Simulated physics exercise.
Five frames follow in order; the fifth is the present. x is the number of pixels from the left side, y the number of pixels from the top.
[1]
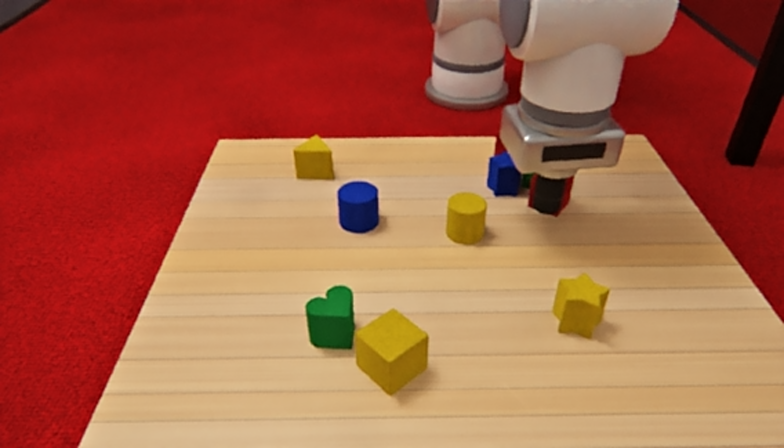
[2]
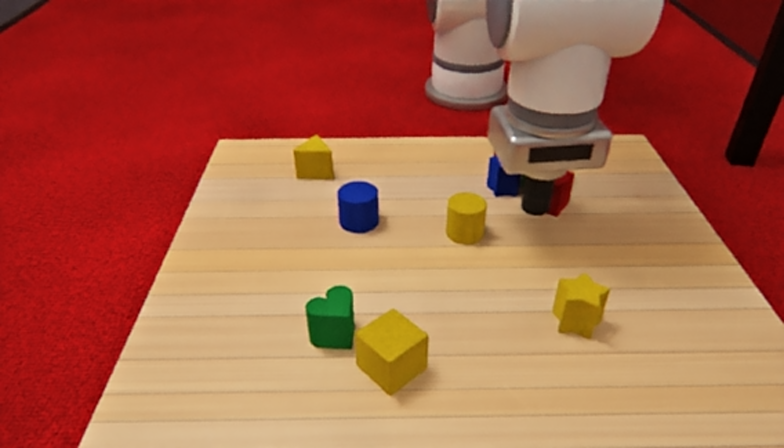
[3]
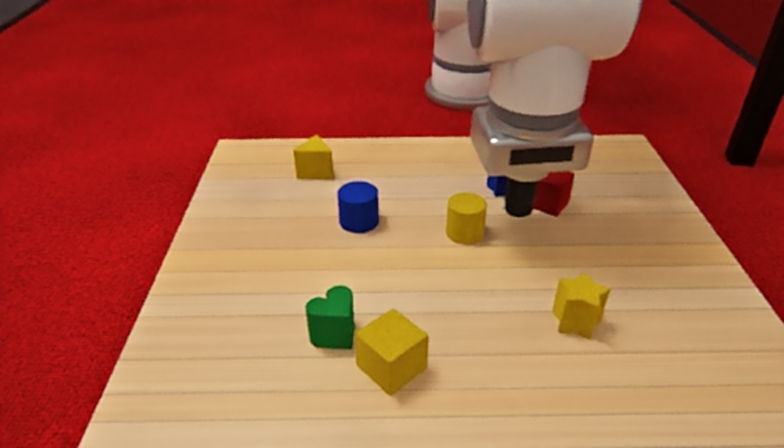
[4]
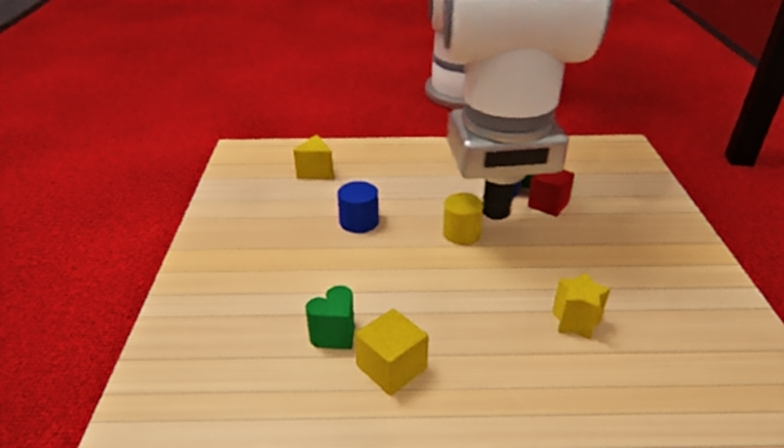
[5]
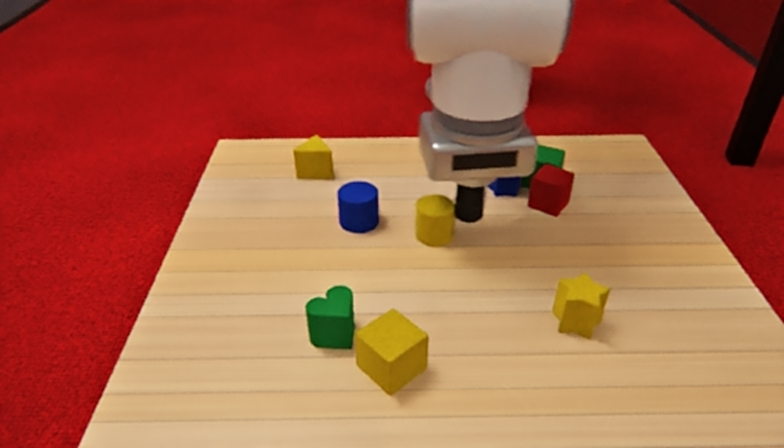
A robot arm moves left across the wooden table and pushes the yellow cylinder slightly left.
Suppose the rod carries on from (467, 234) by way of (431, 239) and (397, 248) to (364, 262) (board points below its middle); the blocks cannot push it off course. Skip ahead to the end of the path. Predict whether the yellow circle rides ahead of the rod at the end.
The rod should slip past it.
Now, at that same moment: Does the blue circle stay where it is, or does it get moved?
It is no longer where it was.
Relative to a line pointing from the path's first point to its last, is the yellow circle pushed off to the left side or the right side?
Facing from start to end, it will go to the right.
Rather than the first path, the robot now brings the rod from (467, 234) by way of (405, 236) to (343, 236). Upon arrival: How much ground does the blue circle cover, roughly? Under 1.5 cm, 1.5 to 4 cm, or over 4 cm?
That block covers between 1.5 and 4 cm.
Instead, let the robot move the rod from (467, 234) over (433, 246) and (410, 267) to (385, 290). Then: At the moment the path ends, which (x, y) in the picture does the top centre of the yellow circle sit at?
The answer is (396, 210).
On the path given first. One third of the way, rod at (432, 221); yellow circle at (398, 206).
Two thirds of the way, rod at (396, 230); blue circle at (348, 189); yellow circle at (364, 209).
At the end, rod at (363, 243); blue circle at (346, 189); yellow circle at (343, 213).
